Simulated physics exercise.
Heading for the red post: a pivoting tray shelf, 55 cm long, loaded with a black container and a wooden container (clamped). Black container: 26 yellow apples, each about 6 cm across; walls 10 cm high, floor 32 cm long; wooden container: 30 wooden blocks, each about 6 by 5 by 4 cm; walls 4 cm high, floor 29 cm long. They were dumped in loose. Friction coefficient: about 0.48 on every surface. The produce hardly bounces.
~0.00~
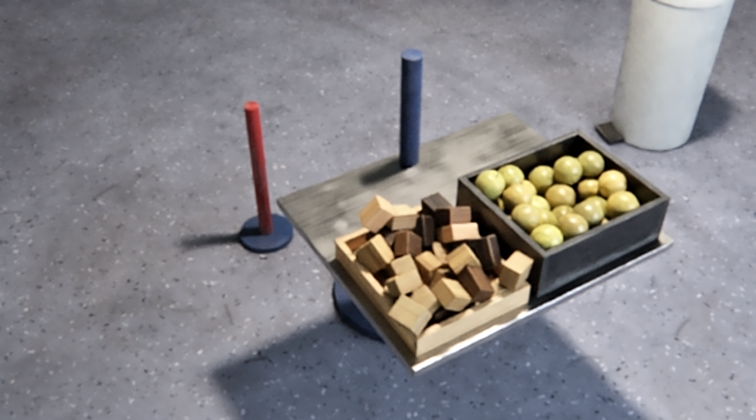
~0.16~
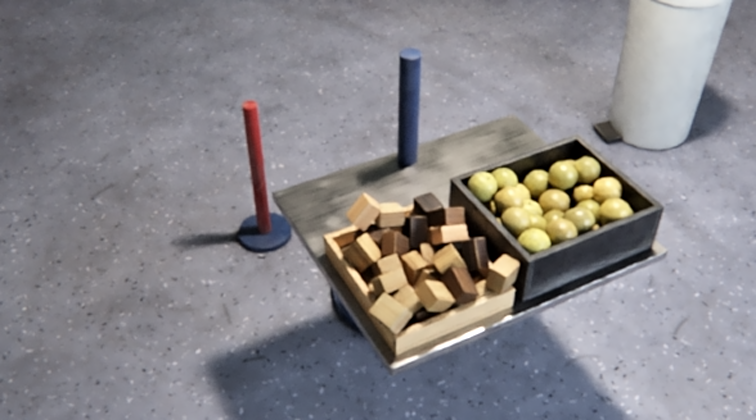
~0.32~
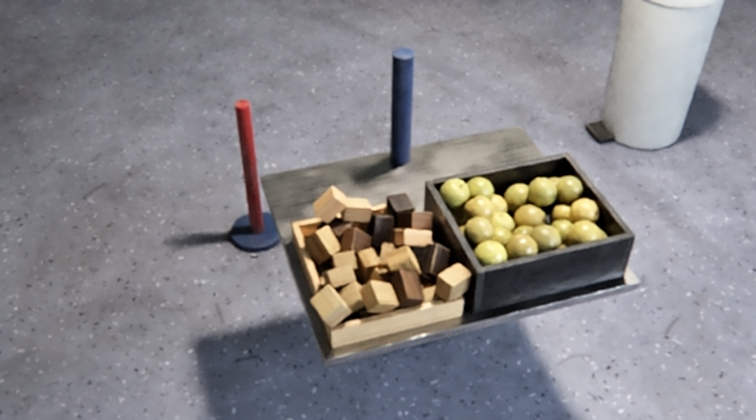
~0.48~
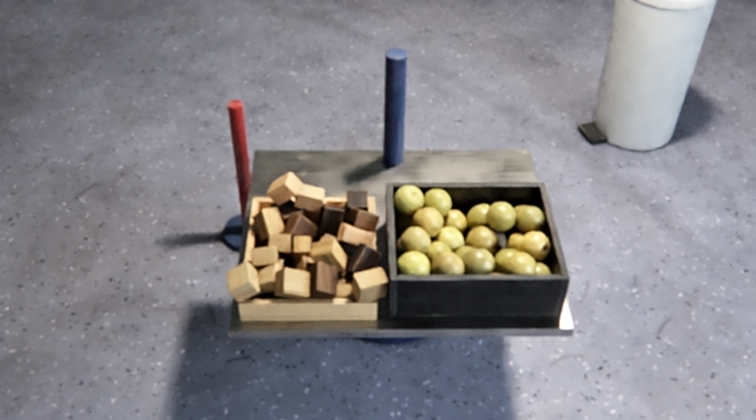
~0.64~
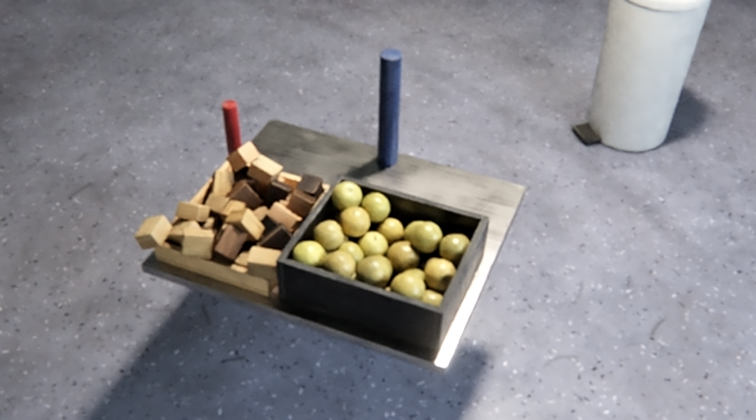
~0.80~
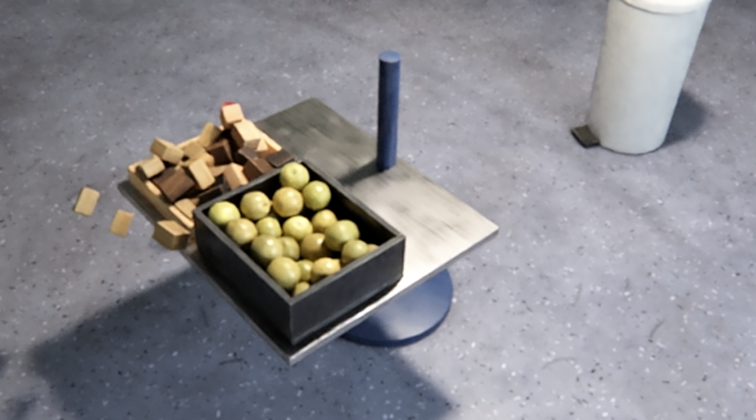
A grey tray on a round blue base, seen from above on a speckled grey floor, pivots clockwise about a blue post, slowly at first, then faster. It carries a pale wooden box of light and dark blocks at left and a black box of yellow-green apples at right, with a red post behind and a white bin beyond. The boxes swing leftward toward the red post, and a few blocks leave the wooden box, while the view stays almost still.
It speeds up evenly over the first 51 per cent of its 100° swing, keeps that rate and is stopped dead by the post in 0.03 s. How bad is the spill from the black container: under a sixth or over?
It sheds fewer than one in six of them.
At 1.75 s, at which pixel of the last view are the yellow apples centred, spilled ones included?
At about (249, 218).
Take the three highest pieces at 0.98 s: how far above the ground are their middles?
Some 58 cm up.
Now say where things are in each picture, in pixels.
In the first picture (places track the rim corner closest to us here), black container (547, 253); wooden container (417, 334); 0° round; all still inside.
The second picture shows black container (533, 257); wooden container (396, 332); 3° round.
The third picture shows black container (483, 269); wooden container (333, 325); 14° round.
The fourth picture shows black container (397, 277); wooden container (242, 299); 31° round.
The fifth picture shows black container (283, 260); wooden container (159, 240); 55° round; 1 out, the lowest block at (153, 232).
The sixth picture shows black container (197, 212); wooden container (134, 166); 81° round; 3 out, the lowest block at (86, 202).
After 0.90 s, it reaches the stop.
After 0.98 s, the black container has all 26 and the wooden container is down by 4 of 30.
After 1.10 s, the black container has all 26 and the wooden container is down by 9 of 30.
After 1.32 s, the black container has all 26 and the wooden container is down by 9 of 30.
Final count (at 1.75 s), the black container has all 26 and the wooden container is down by 9 of 30. Asked share, 0 of 26, 0 per cent.
